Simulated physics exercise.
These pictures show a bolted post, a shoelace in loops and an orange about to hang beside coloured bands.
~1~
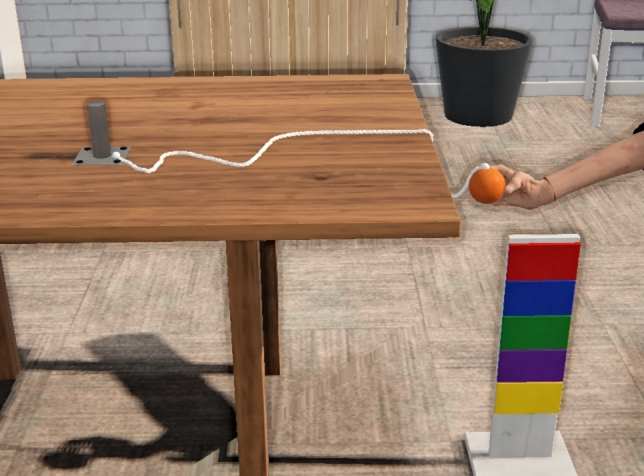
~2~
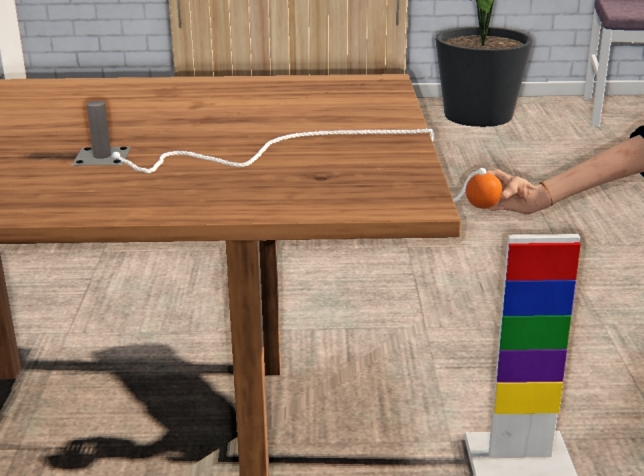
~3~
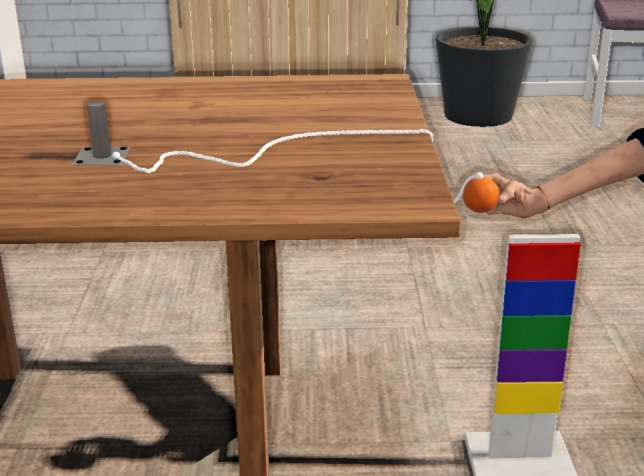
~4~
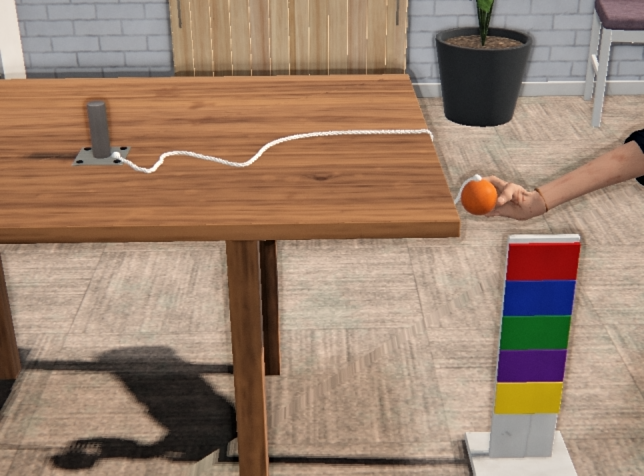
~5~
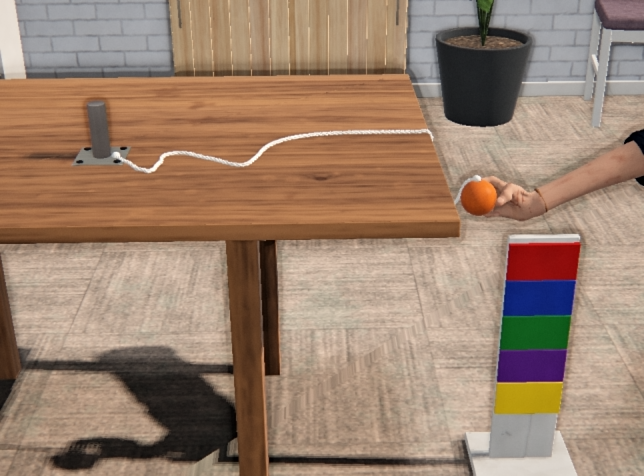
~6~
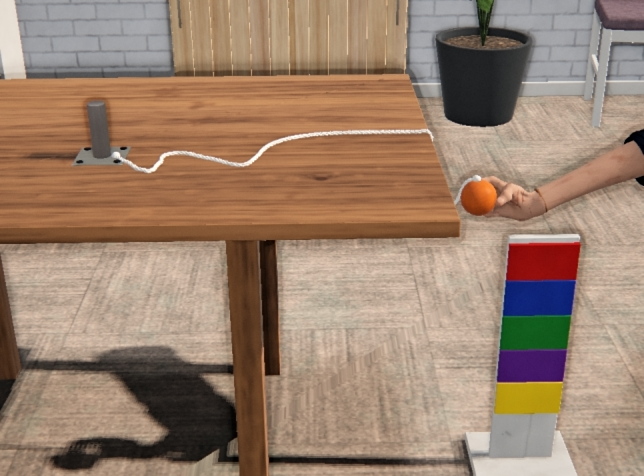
A hand holding an orange ball on a white cord shifts slightly left beside the table.
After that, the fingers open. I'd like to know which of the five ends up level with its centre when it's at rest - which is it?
It's purple.
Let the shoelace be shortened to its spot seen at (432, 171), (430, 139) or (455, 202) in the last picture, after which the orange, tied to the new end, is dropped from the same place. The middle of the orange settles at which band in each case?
First cut: Blue; second: Red; third: Green.
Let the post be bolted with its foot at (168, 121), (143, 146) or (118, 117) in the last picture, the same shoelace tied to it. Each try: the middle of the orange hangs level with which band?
Answer, in order: Yellow, yellow, purple.
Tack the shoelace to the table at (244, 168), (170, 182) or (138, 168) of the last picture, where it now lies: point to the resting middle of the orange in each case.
Pixel places, try by try: (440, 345), (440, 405), (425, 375).
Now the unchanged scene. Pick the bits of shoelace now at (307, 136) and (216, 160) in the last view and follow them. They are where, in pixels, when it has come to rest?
First: (421, 148). Second: (282, 151).
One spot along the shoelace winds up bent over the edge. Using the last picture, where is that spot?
(320, 134), approximately.
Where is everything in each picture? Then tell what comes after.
In the first picture, orange (486, 186); red (544, 263); blue (540, 299); green (536, 334); purple (532, 367); yellow (529, 399).
In the second picture, orange (483, 191); shoelace through (143, 170) (211, 159) (267, 145) (355, 132) (432, 159).
In the third picture, orange (481, 195).
In the fourth picture, orange (479, 197); shoelace through (143, 170) (211, 159) (269, 145) (360, 133) (432, 162).
In the fifth picture, orange (478, 198).
In the sixth picture, orange (478, 198); shoelace through (143, 170) (211, 159) (270, 145) (360, 133) (432, 163).
Soon after, orange near (414, 344); level with green.
After that, orange near (423, 377); level with purple.
In the end, orange near (418, 382); level with purple. Its middle rests at the purple band.
